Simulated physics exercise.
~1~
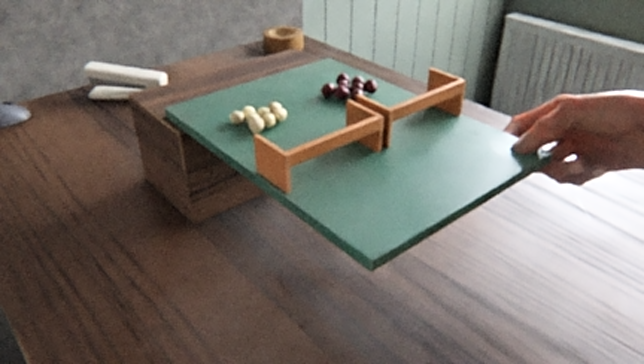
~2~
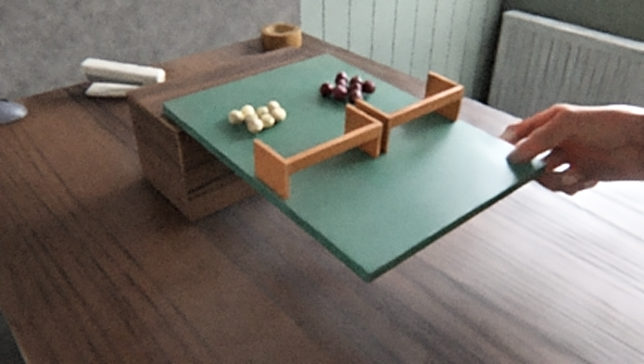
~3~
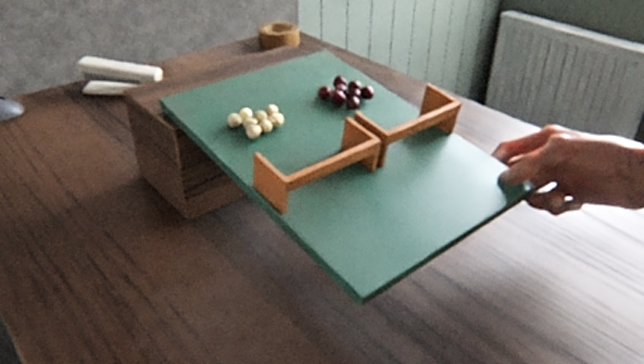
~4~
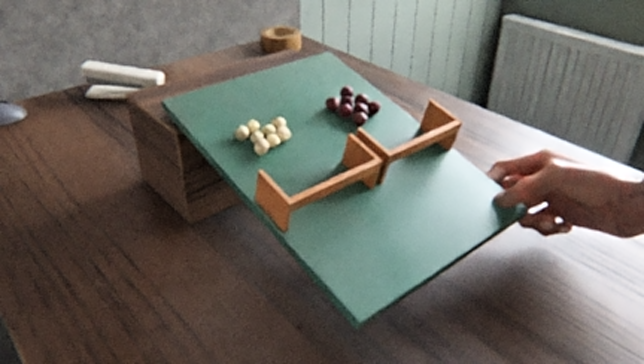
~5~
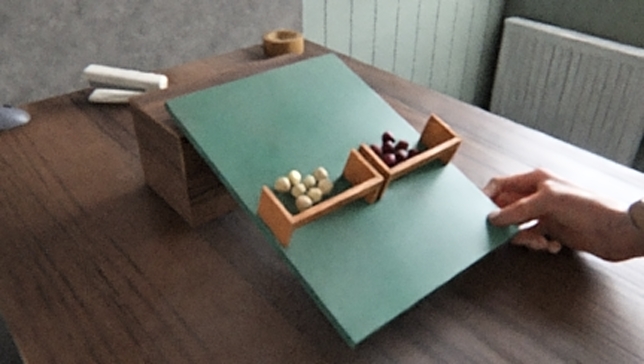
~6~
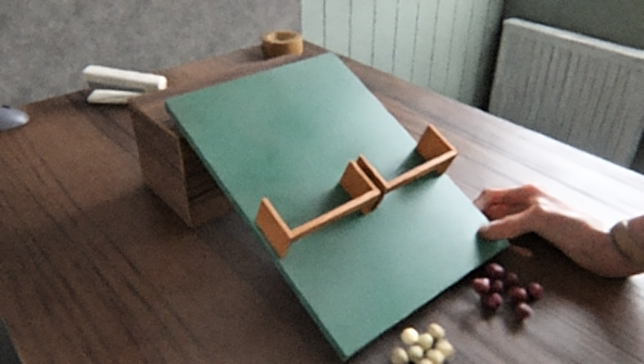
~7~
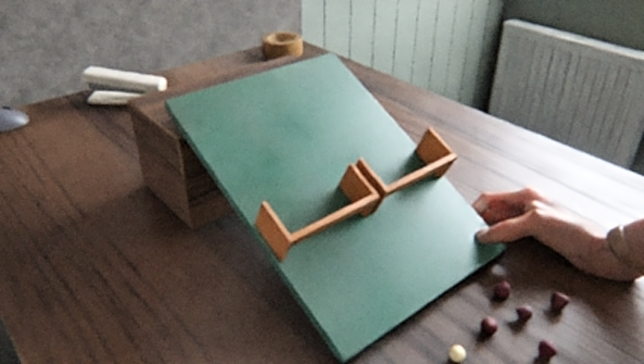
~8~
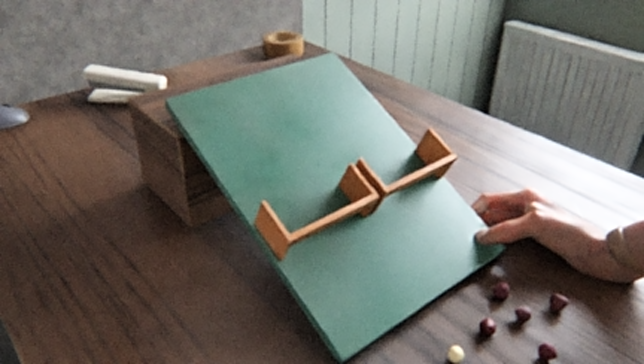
A hand lowers the green board, and both heaps roll under the orange bars onto the table.
